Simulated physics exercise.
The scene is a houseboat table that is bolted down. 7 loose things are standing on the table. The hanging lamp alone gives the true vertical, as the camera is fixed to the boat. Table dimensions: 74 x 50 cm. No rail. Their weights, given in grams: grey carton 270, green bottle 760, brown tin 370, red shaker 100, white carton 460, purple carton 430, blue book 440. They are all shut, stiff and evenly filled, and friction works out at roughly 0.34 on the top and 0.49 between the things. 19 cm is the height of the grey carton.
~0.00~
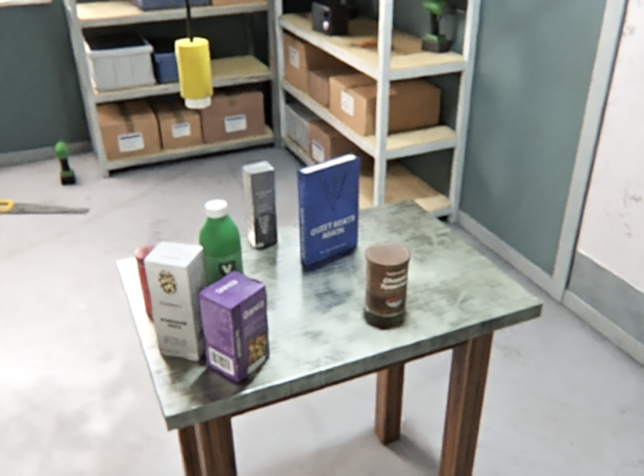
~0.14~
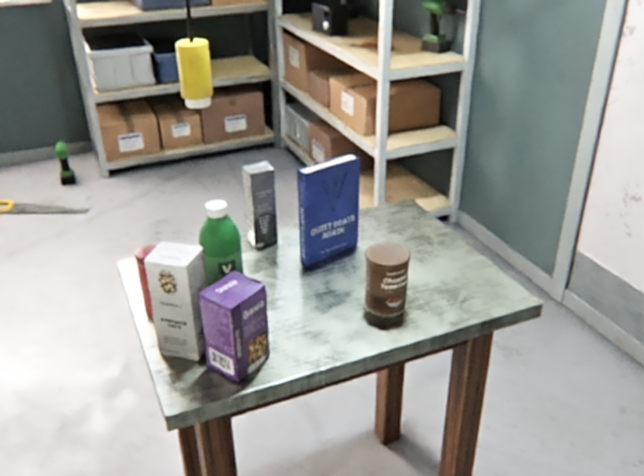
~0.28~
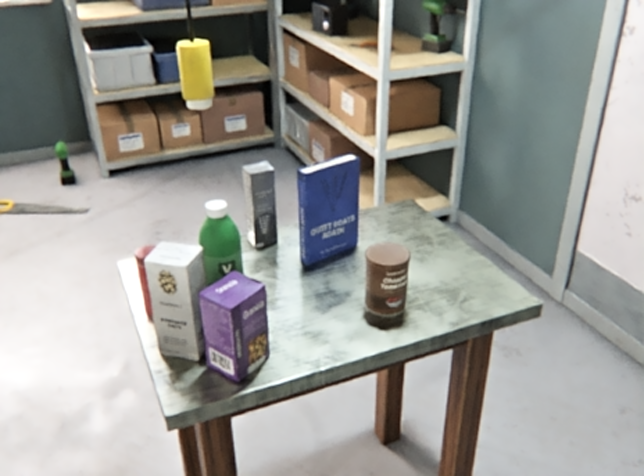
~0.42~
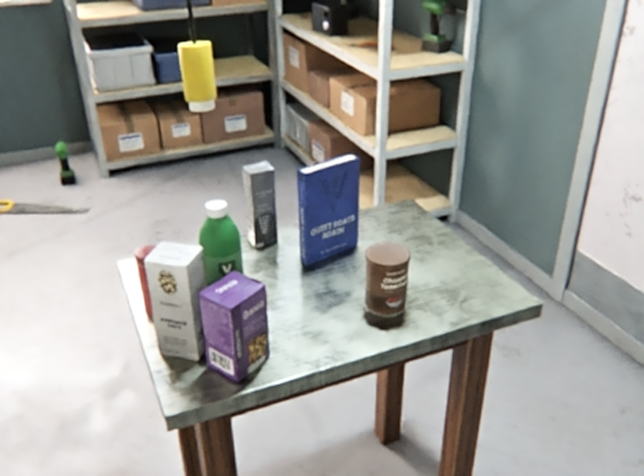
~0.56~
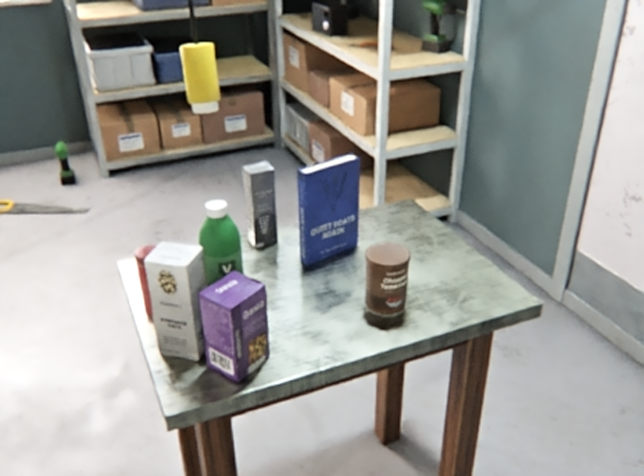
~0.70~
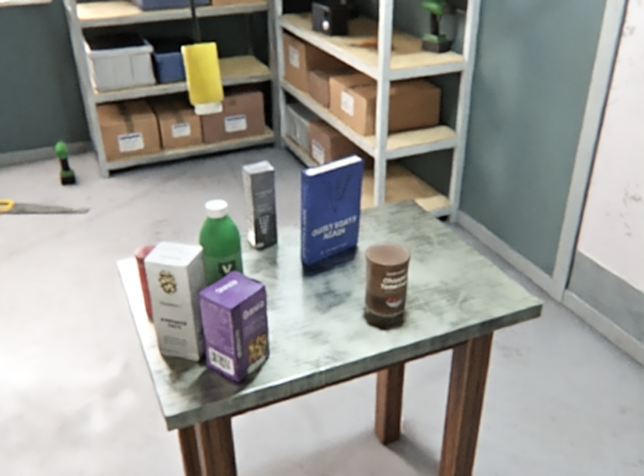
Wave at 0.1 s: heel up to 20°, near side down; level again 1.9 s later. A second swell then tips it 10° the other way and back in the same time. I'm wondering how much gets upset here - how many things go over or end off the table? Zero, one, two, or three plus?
I'd say three or more things.
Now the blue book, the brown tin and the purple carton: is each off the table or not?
Final state - the blue book stays within bounds; the brown tin ends out of bounds; the purple carton ends out of bounds.
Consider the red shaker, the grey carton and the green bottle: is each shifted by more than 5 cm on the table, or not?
Well, the red shaker remains where it was; the grey carton winds up somewhere else; and the green bottle winds up somewhere else.
After 1.40 s, boat heeled 14°, near side down; brown tin now off the table; grey carton on its side near (298, 275); green bottle 26° off its base near (234, 283).
After 1.70 s, boat heeled 5°, near side down; purple carton now off the table; grey carton on its side near (311, 292); green bottle on its side near (272, 365).
In the end (4.9 s), off the table, brown tin and purple carton; toppled on the table, grey carton, green bottle and blue book; the other 2 under 5 cm from the start. In the last view, grey carton near (311, 292), green bottle near (322, 346).
